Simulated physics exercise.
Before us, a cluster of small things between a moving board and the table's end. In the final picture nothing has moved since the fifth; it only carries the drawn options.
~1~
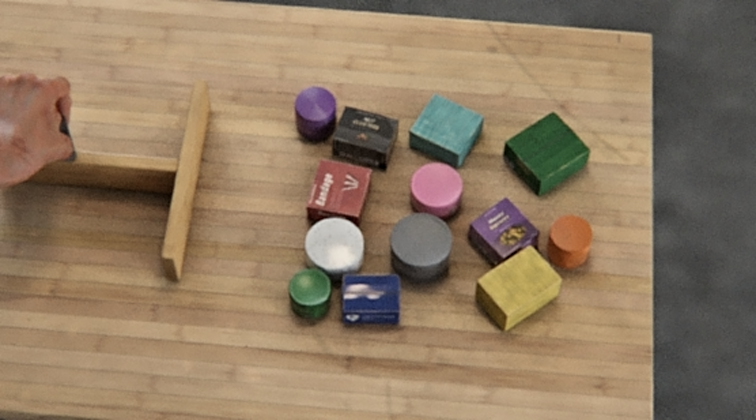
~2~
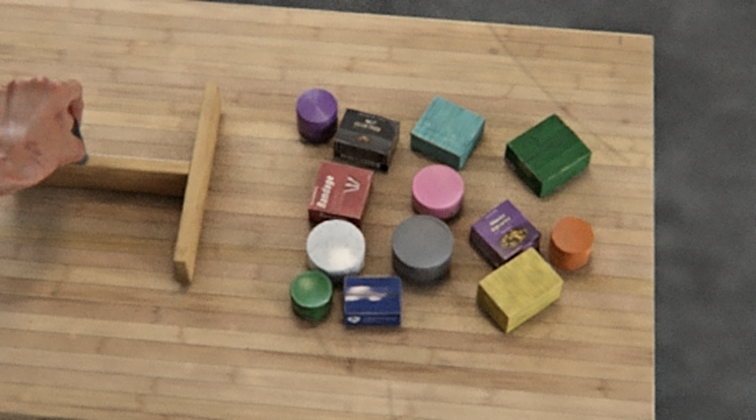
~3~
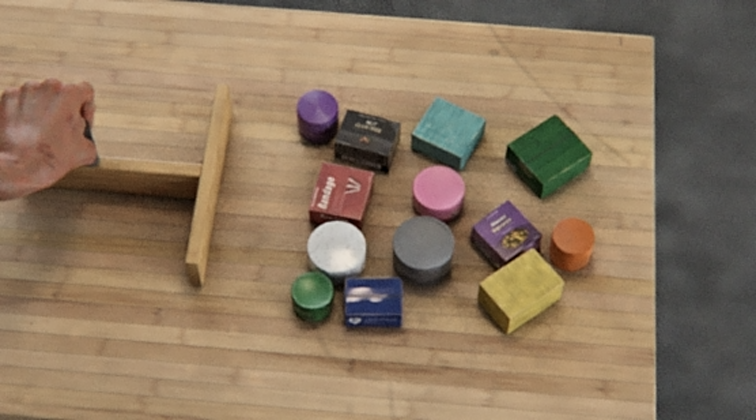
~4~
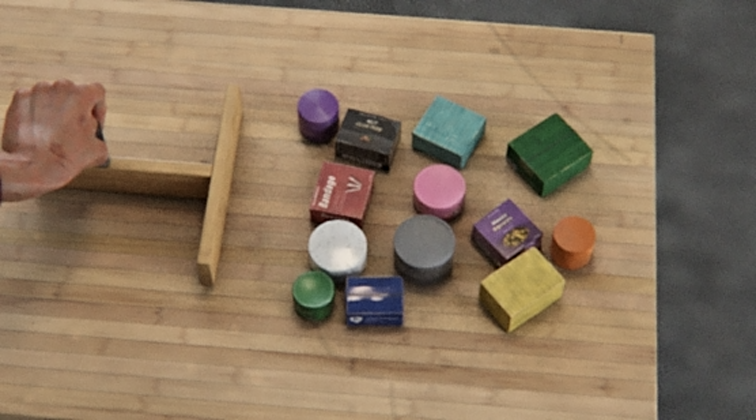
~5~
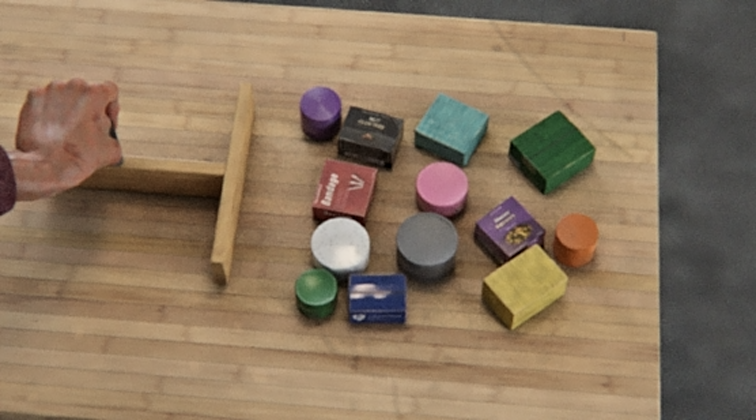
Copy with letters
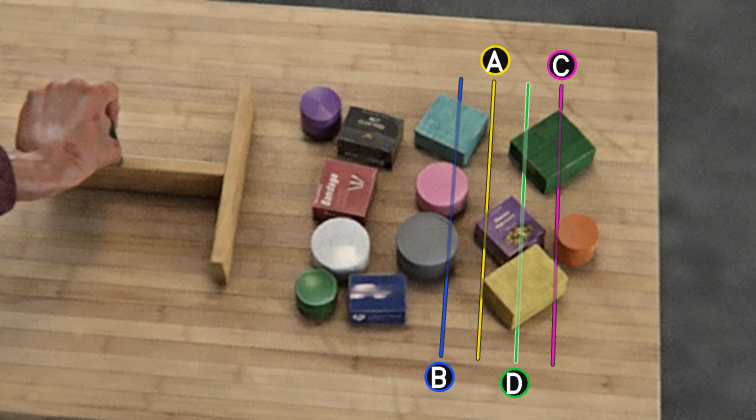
A hand slides a wooden board slowly right toward a cluster of small colourful objects.
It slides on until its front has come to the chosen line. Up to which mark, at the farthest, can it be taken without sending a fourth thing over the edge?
Stop at C.
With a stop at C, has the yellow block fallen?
No.
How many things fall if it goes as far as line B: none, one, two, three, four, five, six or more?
By then, none.
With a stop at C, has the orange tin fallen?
Yes.
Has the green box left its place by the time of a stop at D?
Yes.
On the copy, A at (486, 213); B at (452, 210); C at (557, 218); D at (522, 215).
On C. First, board (348, 178); green jar (341, 308); purple tin (386, 107).
Then, board (466, 187); orange tin (618, 256); purple packet (592, 221).
Finally, board (556, 193); orange tin over the edge; purple packet over the edge; two fallen.
By contrast, A is within the limit but short; B is within the limit but short; D is within the limit but short.
